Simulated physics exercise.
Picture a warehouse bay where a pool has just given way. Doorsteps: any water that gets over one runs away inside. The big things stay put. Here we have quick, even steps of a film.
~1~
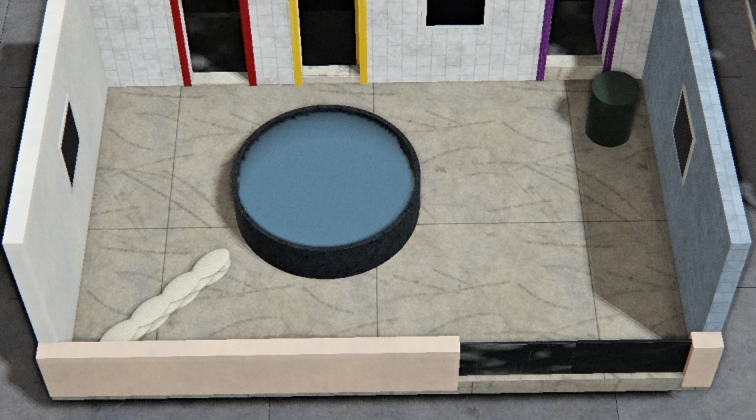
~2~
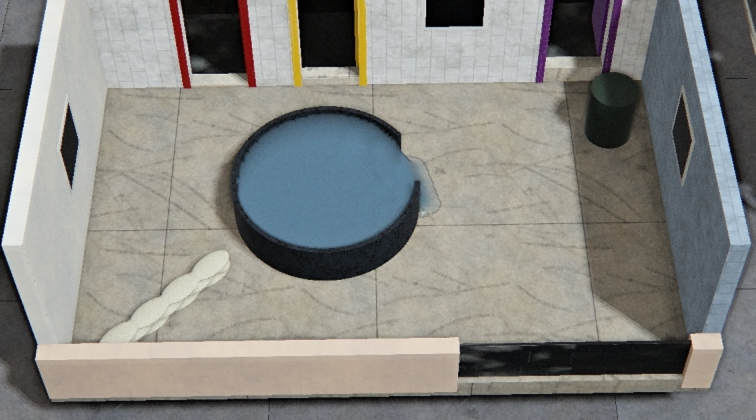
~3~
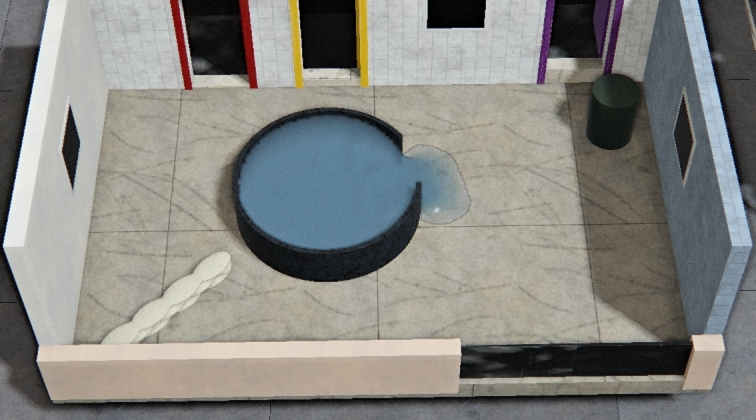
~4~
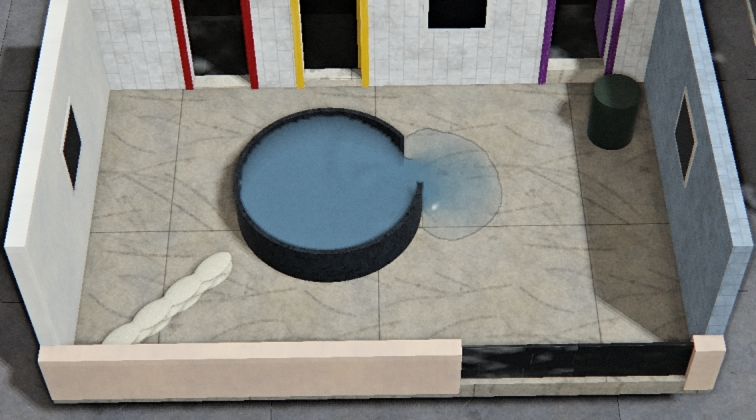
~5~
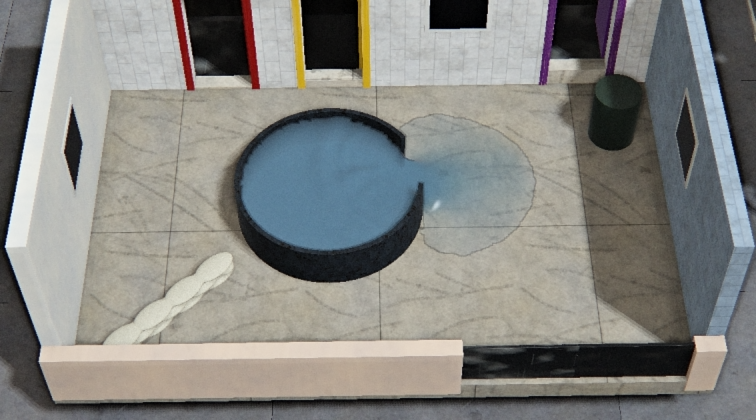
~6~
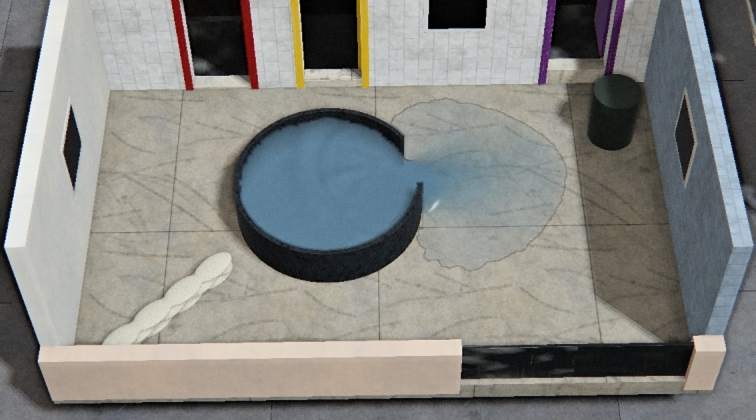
A round, black-walled tank of blue water stands left of centre in a walled, open-topped bay with a pale stone floor, seen from high above. Behind it are doorways edged in red, yellow and purple, with a pale twisted shape at lower left and a dark green cylinder at right. The tank's right side opens and water pours out, spreading rightward in a widening, thinning sheet.
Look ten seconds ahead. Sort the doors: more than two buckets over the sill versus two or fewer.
Sorted by door: Yellow door - two or fewer; red door - two or fewer; purple door - two or fewer.
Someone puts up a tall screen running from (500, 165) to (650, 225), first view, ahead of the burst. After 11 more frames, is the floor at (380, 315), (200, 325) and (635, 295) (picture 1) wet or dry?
Taking them in order, I'd say parched, parched and soaked.
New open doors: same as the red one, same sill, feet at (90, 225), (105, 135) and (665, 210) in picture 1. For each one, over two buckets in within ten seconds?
Taking each in turn: Runs below, then runs below, then runs above.
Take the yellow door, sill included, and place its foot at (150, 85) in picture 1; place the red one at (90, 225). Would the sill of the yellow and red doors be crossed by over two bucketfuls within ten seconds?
Result - the yellow door one stays within limits while the red door one stays within limits.
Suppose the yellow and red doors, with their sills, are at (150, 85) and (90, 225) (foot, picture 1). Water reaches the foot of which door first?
I say the purple-painted one.
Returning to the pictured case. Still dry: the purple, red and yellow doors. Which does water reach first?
From the pictures, my answer is the purple door.
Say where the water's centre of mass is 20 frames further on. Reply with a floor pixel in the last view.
It is near (446, 194).
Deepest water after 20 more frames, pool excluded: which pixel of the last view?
At about (636, 123).
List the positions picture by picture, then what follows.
In the first frame, still water in the round tank at (326, 178).
In the second frame, the front is at (433, 208), out from the gap at (411, 178).
In the third frame, water pours out at (412, 181) and has run to (459, 209).
In the fourth frame, water pours out at (413, 181) and has run to (496, 193).
In the fifth frame, the front is at (523, 162), out from the gap at (414, 181).
In the sixth frame, the front is at (558, 161), out from the gap at (413, 181).
A moment on, water covers 25 % of the floor; the yellow door not reached, the red door not reached, the purple door wet at the sill, nothing in.
Next, water covers 35 % of the floor; the yellow door not reached, the red door not reached, the purple door wet at the sill, nothing in.
Then, water covers 35 % of the floor; the yellow door wet at the sill, nothing in, the red door not reached, the purple door wet at the sill, nothing in.
Later, water covers 60 % of the floor; the yellow door wet at the sill, nothing in, the red door not reached, the purple door wet at the sill, nothing in.
In the end, water covers 85 % of the floor; the yellow door wet at the sill, nothing in, the red door wet at the sill, nothing in, the purple door wet at the sill, nothing in.
